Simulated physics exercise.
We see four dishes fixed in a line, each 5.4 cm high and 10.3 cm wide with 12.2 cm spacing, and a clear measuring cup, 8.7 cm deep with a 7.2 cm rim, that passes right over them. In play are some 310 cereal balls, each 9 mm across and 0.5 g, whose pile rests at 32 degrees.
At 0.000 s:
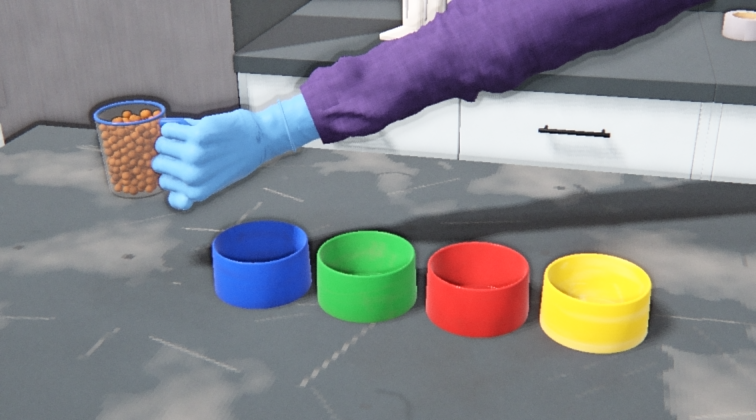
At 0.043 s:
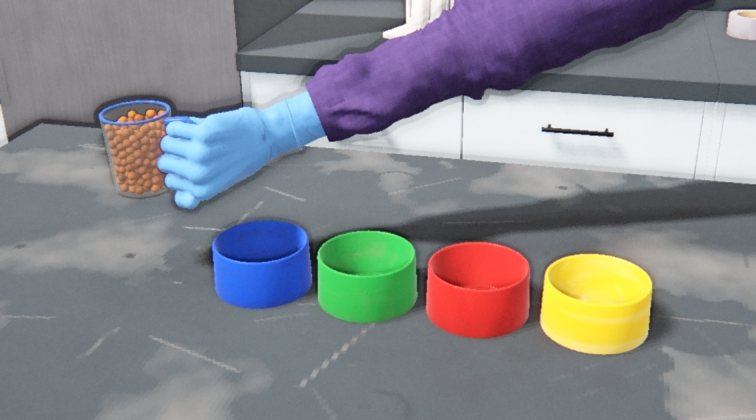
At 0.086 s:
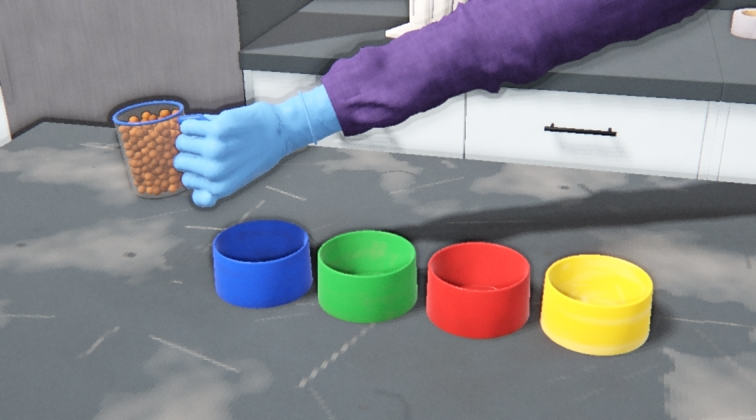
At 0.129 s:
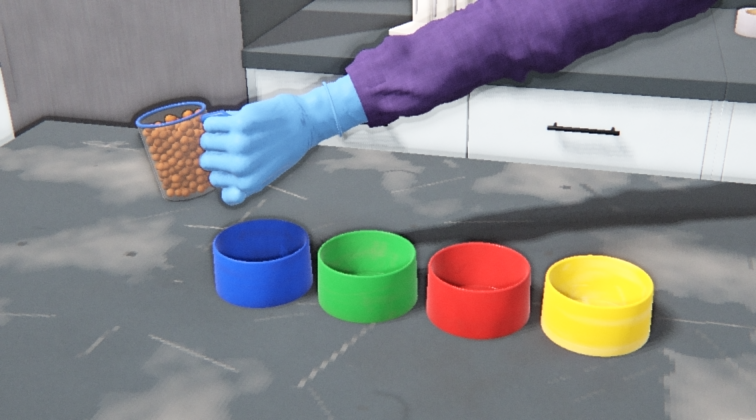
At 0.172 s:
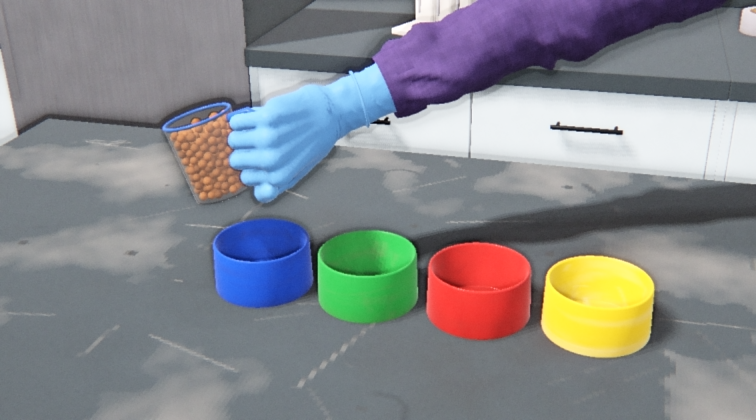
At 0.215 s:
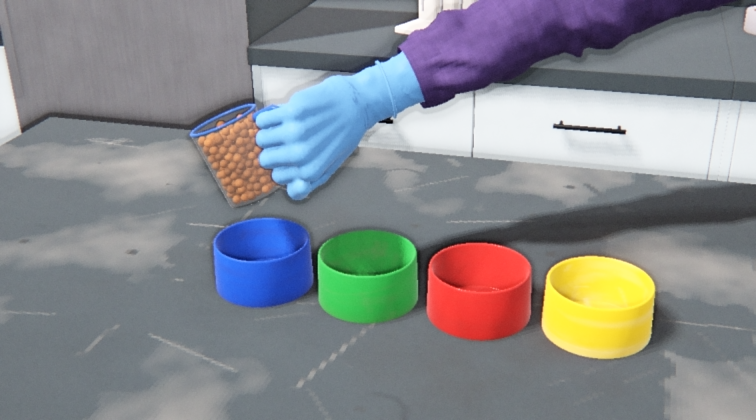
Clear cup of brown cereal balls, held by a blue-gloved hand, moving right and tilting behind blue, green, red and yellow dishes.
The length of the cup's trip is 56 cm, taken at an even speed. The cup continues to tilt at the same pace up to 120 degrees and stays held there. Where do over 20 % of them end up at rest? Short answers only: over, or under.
Red dish under. Blue dish under. Green dish under. Yellow dish over. Counter under.
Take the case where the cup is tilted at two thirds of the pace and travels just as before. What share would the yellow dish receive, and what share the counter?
Yellow 100; counter 0.
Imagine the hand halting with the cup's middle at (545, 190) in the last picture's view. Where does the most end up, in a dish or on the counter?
Red.
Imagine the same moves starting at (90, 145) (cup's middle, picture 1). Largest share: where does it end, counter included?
Result - top receiver is counter.
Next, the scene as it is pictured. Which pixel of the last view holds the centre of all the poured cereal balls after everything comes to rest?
In the last view, approximately (590, 308).
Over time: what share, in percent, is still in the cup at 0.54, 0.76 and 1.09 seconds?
Close to 100, 90 and 35 per cent respectively.
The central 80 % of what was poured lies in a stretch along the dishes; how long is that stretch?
Close to 6 centimetres along the dishes.
Then, at 0.54 s, tilt 70 degrees; cup holds 100 %.
Then, at 0.76 s, tilt 102 degrees; cup holds 90 %, red 5 %, yellow 5 %.
After 1.09 s, tilt 120 degrees; cup holds 35 %, red 5 %, yellow 55 %.
By 2.0 s all is still; red 5 %, blue 0 %, green 0 %, yellow 95 %, counter 0 %.
